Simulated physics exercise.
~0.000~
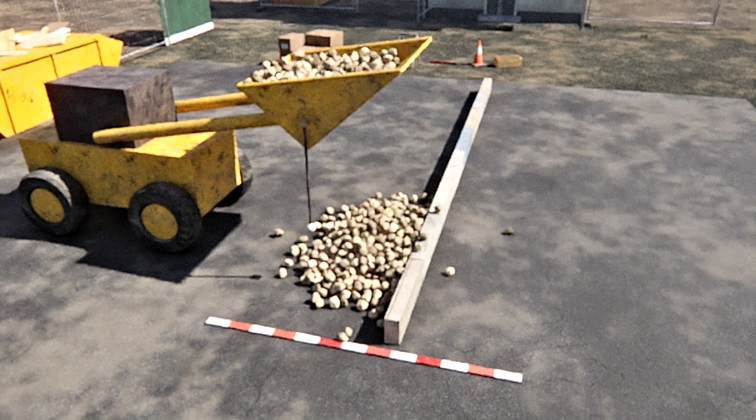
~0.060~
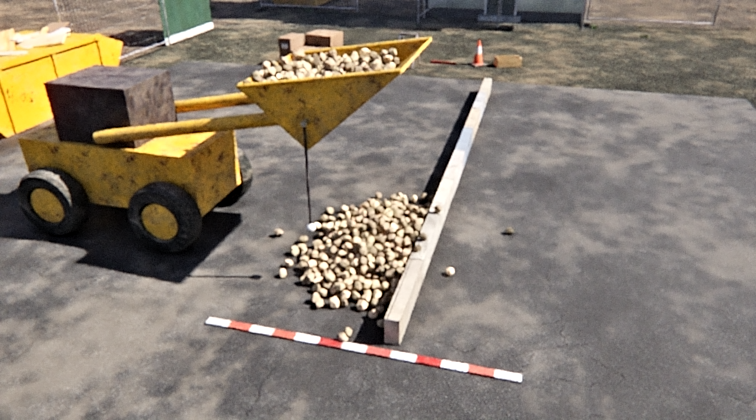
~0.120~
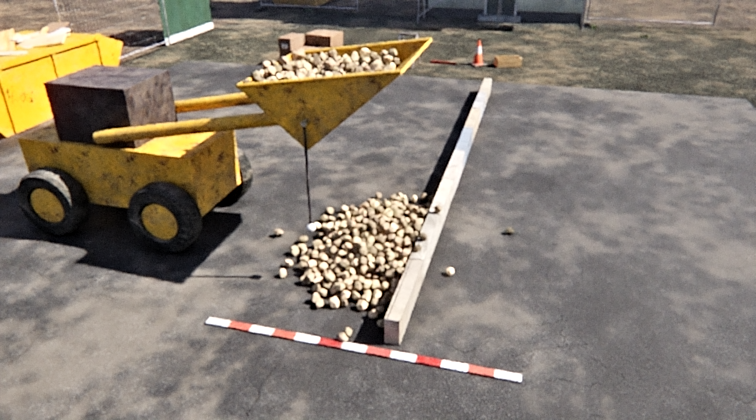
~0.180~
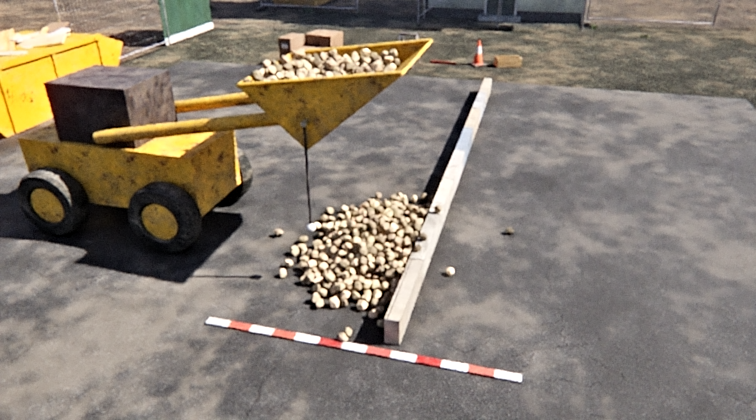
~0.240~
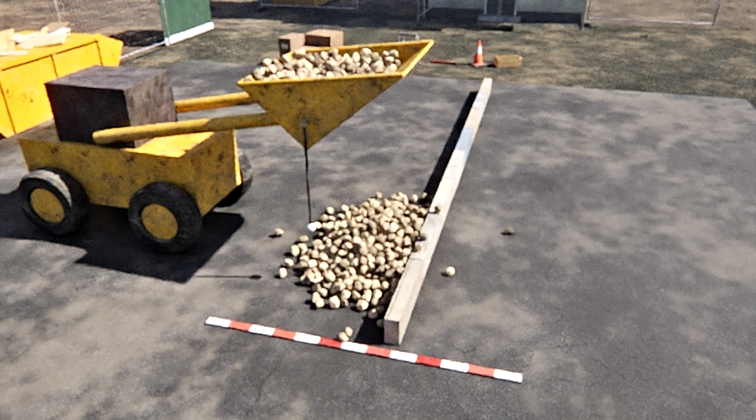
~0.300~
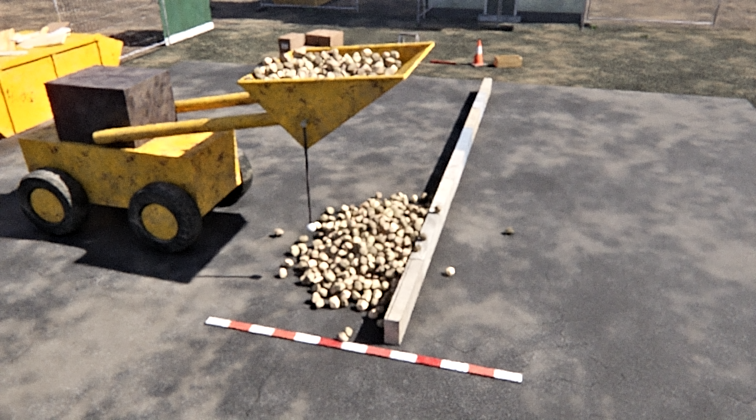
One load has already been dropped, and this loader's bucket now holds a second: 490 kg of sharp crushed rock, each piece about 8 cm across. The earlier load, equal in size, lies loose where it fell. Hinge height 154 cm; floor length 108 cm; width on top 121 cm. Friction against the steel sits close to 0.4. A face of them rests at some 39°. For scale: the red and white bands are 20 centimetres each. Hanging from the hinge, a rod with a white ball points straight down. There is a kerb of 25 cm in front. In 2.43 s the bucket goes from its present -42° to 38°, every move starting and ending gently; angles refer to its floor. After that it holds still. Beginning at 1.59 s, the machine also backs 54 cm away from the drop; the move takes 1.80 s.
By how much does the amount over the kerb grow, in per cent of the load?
About 23 per cent.
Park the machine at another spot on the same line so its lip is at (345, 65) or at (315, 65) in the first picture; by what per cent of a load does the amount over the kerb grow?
First some 0, then 0 per cent.
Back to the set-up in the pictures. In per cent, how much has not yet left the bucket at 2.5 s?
Near 25 per cent of the load is held.
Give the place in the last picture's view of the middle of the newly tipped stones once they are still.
The centre sits about (402, 233).
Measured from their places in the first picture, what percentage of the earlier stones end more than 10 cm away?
I'd say roughly 0 per cent of them.
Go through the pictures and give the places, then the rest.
Lip at (401, 71), floor tilted -42°, highest stones at (379, 58). The earlier load is highest near (389, 225), 30 cm above ground level, 100 % on this side of the kerb, in the first frame.
Lip at (401, 71), floor tilted -42°, highest stones at (379, 58); the stones move at 0.0 m/s on average, in the second frame.
Lip at (402, 72), floor tilted -41°, highest stones at (379, 59); the stones move at 0.0 m/s on average, in the third frame.
The bucket is at -41°, its lip at (402, 73); the top of the load is at (368, 59); the stones move at 0.1 m/s on average, in the fourth frame.
The bucket is at -40°, its lip at (403, 75); the top of the load is at (360, 59); the stones move at 0.1 m/s on average, in the fifth frame.
The bucket is at -39°, its lip at (404, 77); the top of the load is at (346, 58); the stones move at 0.1 m/s on average, in the sixth frame.
After 1.8 s the floor is at 25°; in per cent of one load, 100 in the bucket, 100 on this side of the kerb; the foremost stones are at (438, 233).
After 2.5 s the floor is at 38°; in per cent of one load, 27 in the bucket, 161 on this side of the kerb, 12 over the kerb; the foremost stones are at (481, 253).
After 3.8 s the floor is at 38°; in per cent of one load, 0 in the bucket, 176 on this side of the kerb, 24 over the kerb; the foremost stones are at (550, 270).
After 6.6 s the floor is at 38°; in per cent of one load, 0 in the bucket, 176 on this side of the kerb, 24 over the kerb; the foremost stones are at (550, 270). Net gain over the kerb, 23.
